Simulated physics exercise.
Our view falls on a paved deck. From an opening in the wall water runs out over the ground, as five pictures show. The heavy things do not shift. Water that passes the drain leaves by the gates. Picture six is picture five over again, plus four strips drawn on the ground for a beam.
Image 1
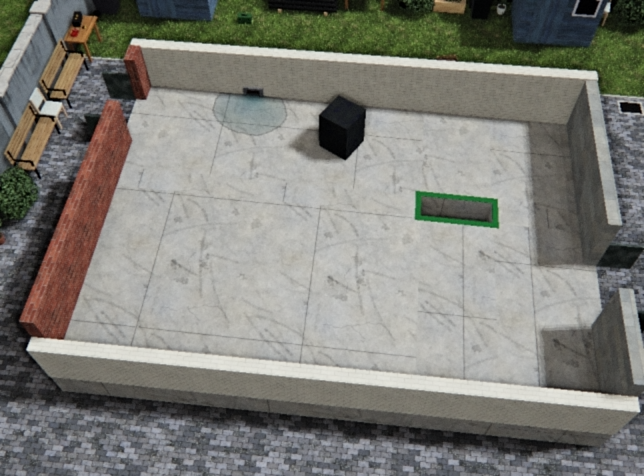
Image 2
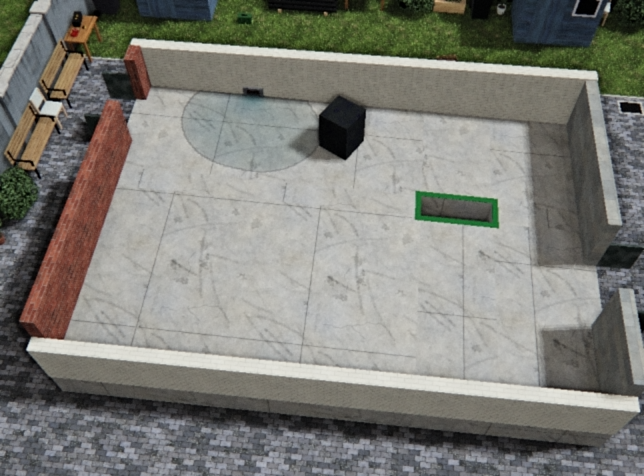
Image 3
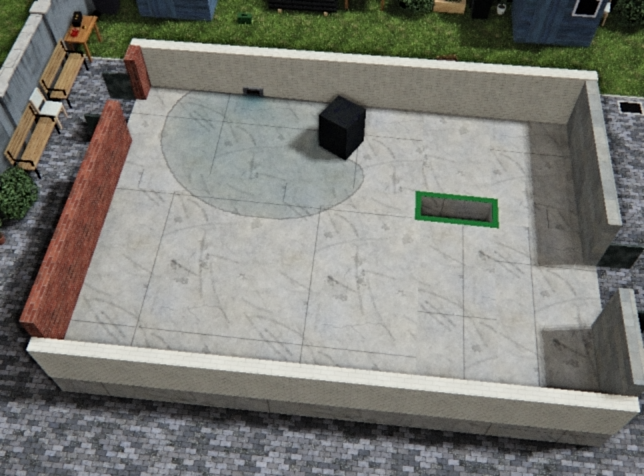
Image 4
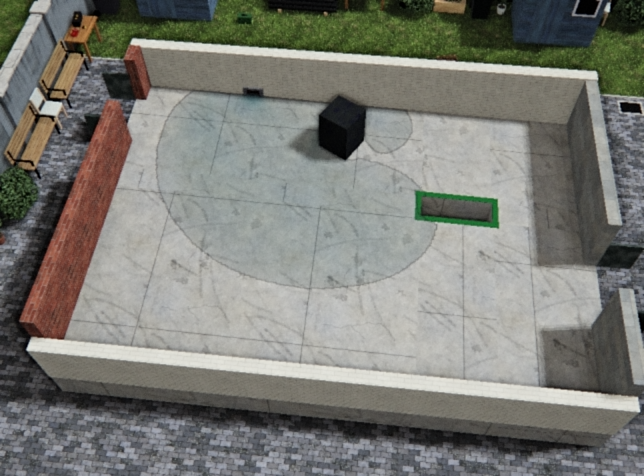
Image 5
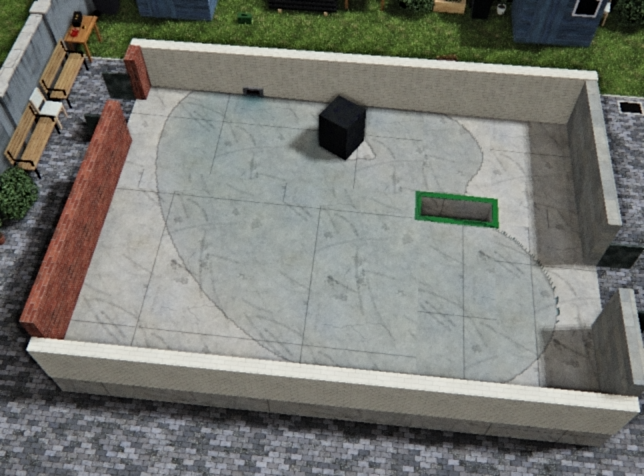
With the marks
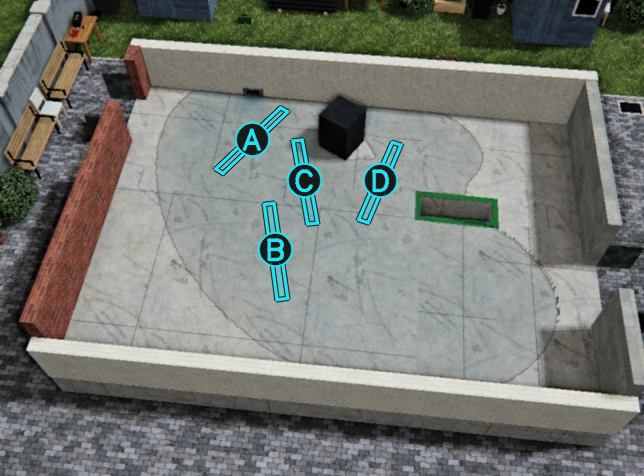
Water spreading from an outfall at the back wall across a paved deck, passing around a dark block and reaching a green-edged gully.
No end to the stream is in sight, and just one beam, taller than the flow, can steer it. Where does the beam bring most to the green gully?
It is B.
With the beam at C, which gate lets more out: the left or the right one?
More leaves on the right.
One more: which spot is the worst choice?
The answer is D.
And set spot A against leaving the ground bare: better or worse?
Worse.
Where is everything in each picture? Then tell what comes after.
In the first picture, outfall at (253, 92); green gully at (457, 209); open gate at (587, 294); open gate at (140, 120); front seen at (277, 126), 3 % of the ground wet; green gully still dry.
In the second picture, front seen at (293, 162), 9 % of the ground wet; green gully still dry.
In the third picture, front seen at (340, 199), 18 % of the ground wet; green gully still dry.
In the fourth picture, front seen at (421, 252), 34 % of the ground wet; green gully still dry.
In the fifth picture, front seen at (530, 358), 60 % of the ground wet; green gully taking water.
On the marked copy, A from (219, 171) to (284, 109); B from (269, 203) to (282, 299); C from (297, 140) to (312, 223); D from (363, 221) to (396, 143).
Choosing A, about 6 % of the stream goes into the green gully, about 90 % out by the gates.
Choosing B, about 13 % of the stream goes into the green gully, about 84 % out by the gates.
Choosing C, about 6 % of the stream goes into the green gully, about 90 % out by the gates.
Choosing D, about 2 % of the stream goes into the green gully, about 94 % out by the gates.
